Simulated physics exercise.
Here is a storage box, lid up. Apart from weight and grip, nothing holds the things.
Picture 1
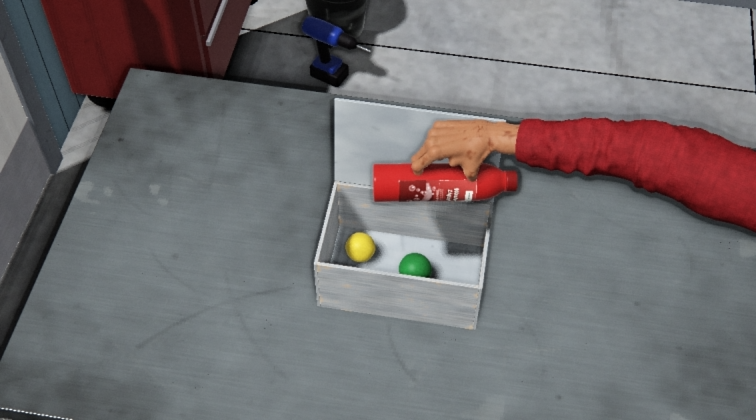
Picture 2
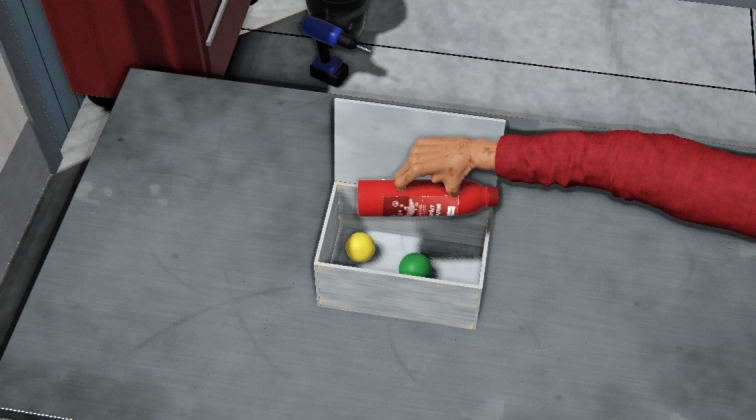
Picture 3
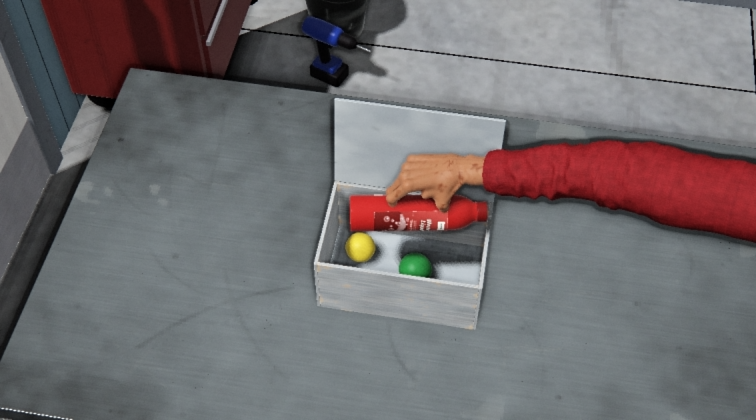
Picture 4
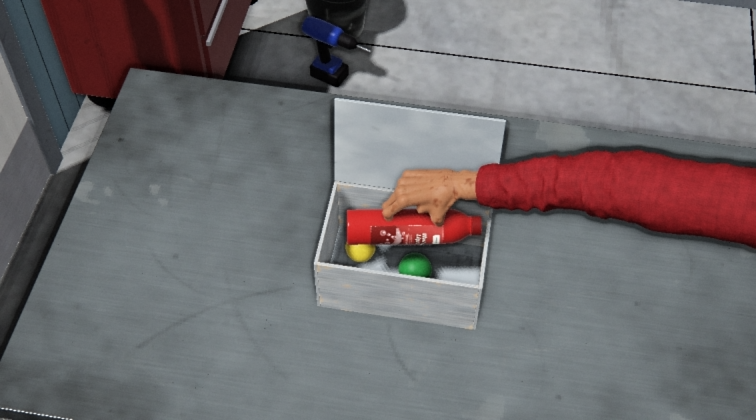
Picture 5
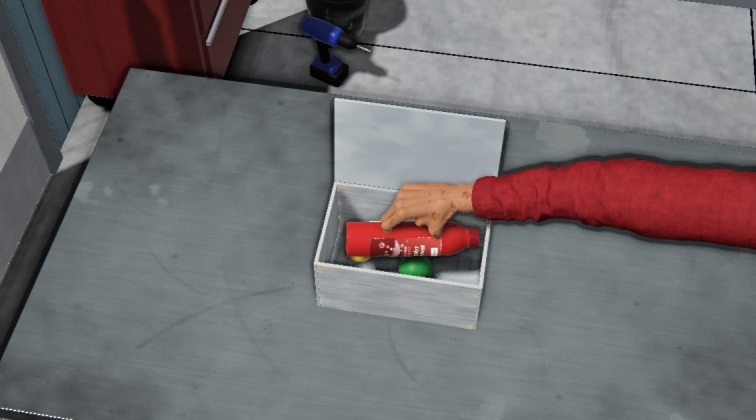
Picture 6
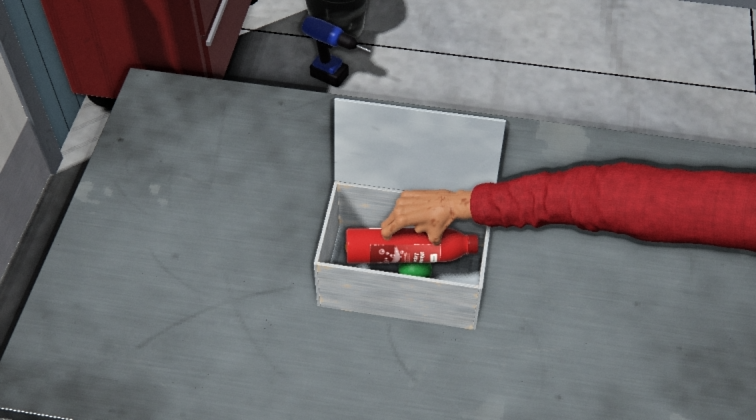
In this clip, a red-sleeved arm lowers a red bottle, held sideways, into an open storage box containing a yellow ball and a green ball, moving it slightly left and down until it covers the yellow ball from view.
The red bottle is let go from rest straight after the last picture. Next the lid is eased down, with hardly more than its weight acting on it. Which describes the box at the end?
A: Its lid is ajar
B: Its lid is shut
(B) Its lid is shut.
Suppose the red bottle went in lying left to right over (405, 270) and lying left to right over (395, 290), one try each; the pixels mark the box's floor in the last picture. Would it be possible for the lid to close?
The lid goes all the way down the first time and goes all the way down the second time.
Then, 0.60 s after the last picture, red bottle rolled about its own width near (395, 256); green lemon rolled a little; yellow lemon rolled a little.
Then, 1.50 s after the last picture, lid 66° above the rim; red bottle rolled about its own width near (394, 256); green lemon rolled about its own width; yellow lemon rolled a little.
Then, 2.10 s after the last picture, lid 17° above the rim; red bottle rolled about its own width near (394, 256); green lemon rolled about its own width; yellow lemon rolled a little.
At rest, lid shut; moved from the start, green lemon and red bottle; yellow lemon in place. Seen from the same camera at the end, red bottle near (394, 257).
